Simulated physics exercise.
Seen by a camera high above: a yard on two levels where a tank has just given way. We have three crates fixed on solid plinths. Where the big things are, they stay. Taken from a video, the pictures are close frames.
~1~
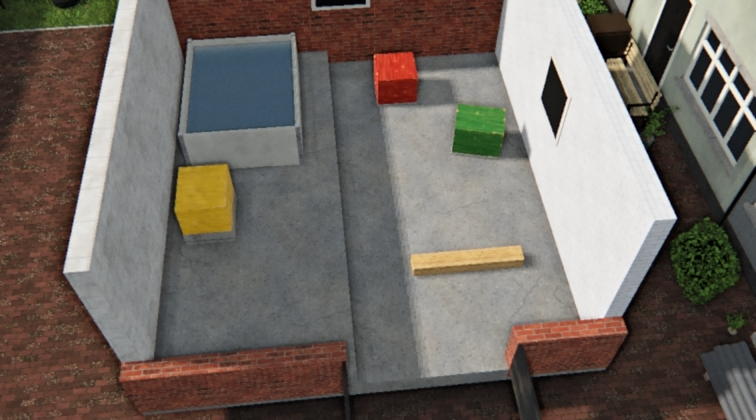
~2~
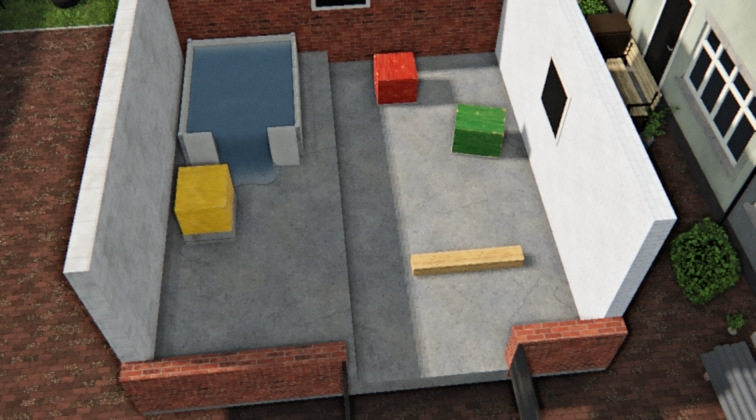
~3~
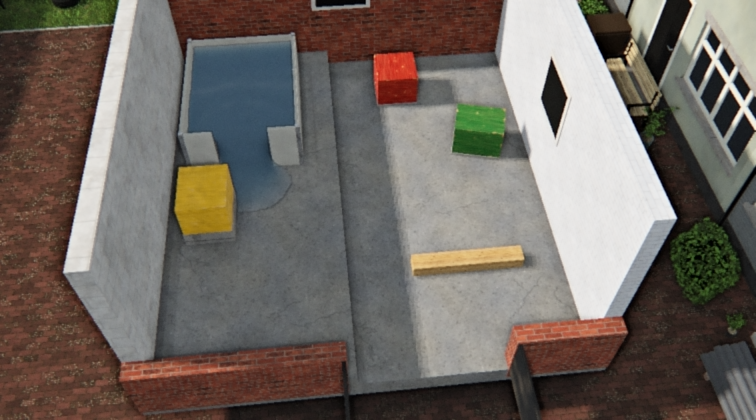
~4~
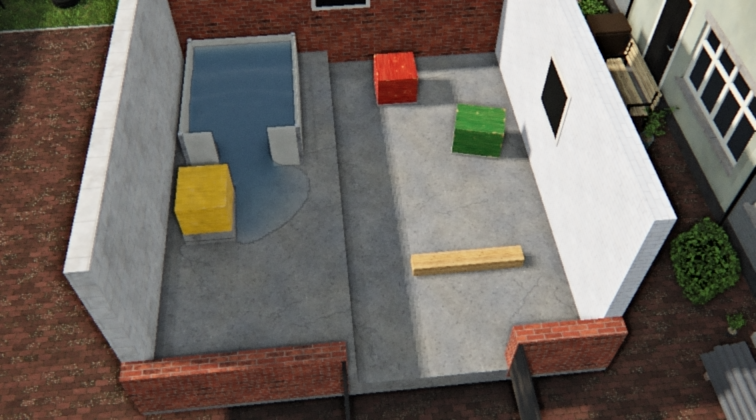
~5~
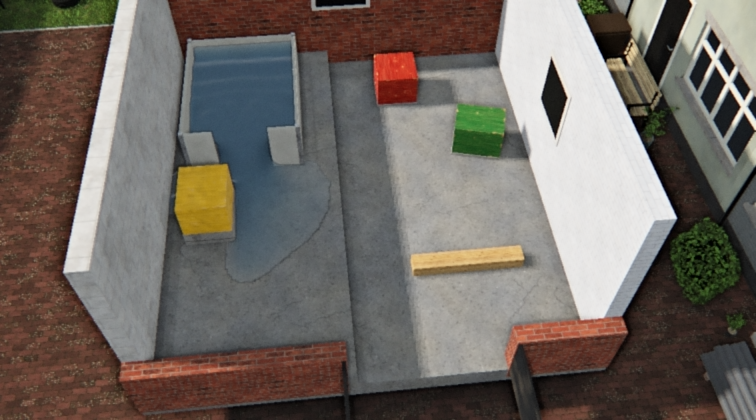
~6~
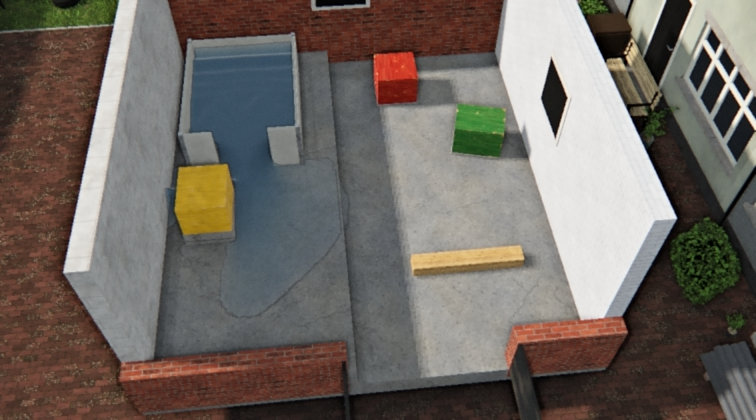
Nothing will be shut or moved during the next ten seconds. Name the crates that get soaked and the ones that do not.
Result: The yellow crate is not protected by its plinth; the green crate is not protected by its plinth; the red crate is not protected by its plinth.
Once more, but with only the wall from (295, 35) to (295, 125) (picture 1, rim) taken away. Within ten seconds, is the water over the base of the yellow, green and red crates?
Yellow: Clear, green: Flooded, red: Flooded.
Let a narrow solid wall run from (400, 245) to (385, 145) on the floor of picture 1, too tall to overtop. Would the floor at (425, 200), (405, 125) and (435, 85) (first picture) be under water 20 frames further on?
Outcome by spot, in order - unwatered, unwatered, unwatered.
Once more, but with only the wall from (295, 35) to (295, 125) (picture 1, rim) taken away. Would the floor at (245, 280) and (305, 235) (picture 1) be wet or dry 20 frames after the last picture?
First spot unflooded, second spot unflooded.
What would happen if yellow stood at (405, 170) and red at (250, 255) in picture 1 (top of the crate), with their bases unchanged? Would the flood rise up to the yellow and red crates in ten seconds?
My reading: The yellow one stays untouched, the red one is flooded.
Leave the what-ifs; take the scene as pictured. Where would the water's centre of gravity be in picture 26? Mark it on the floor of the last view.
Point: (260, 181).
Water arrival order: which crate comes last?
That one's the crate marked green.
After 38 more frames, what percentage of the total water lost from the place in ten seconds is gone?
My reading is about 70 per cent.
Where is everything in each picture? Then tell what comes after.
The open tank at (241, 86) is whole and still, in the first frame.
Water pours out at (245, 155) and has run to (271, 179), in the second frame.
The front is at (255, 207), out from the gap at (245, 156), in the third frame.
The front is at (255, 237), out from the gap at (245, 156), in the fourth frame.
The front is at (255, 275), out from the gap at (245, 155), in the fifth frame.
Water pours out at (245, 155) and has run to (259, 308), in the sixth frame.
A moment on, water covers 30 % of the floor; the yellow crate water round its plinth, the green crate not reached, the red crate not reached.
Next, water covers 45 % of the floor; the yellow crate water round its plinth, the green crate not reached, the red crate not reached.
Then, water covers 50 % of the floor; the yellow crate water round its plinth, the green crate not reached, the red crate not reached.
Later, water covers 70 % of the floor; the yellow crate water round its plinth, the green crate water round its plinth, the red crate water round its plinth.
In the end, water covers 90 % of the floor; the yellow crate was topped, the green crate was topped, the red crate was topped.
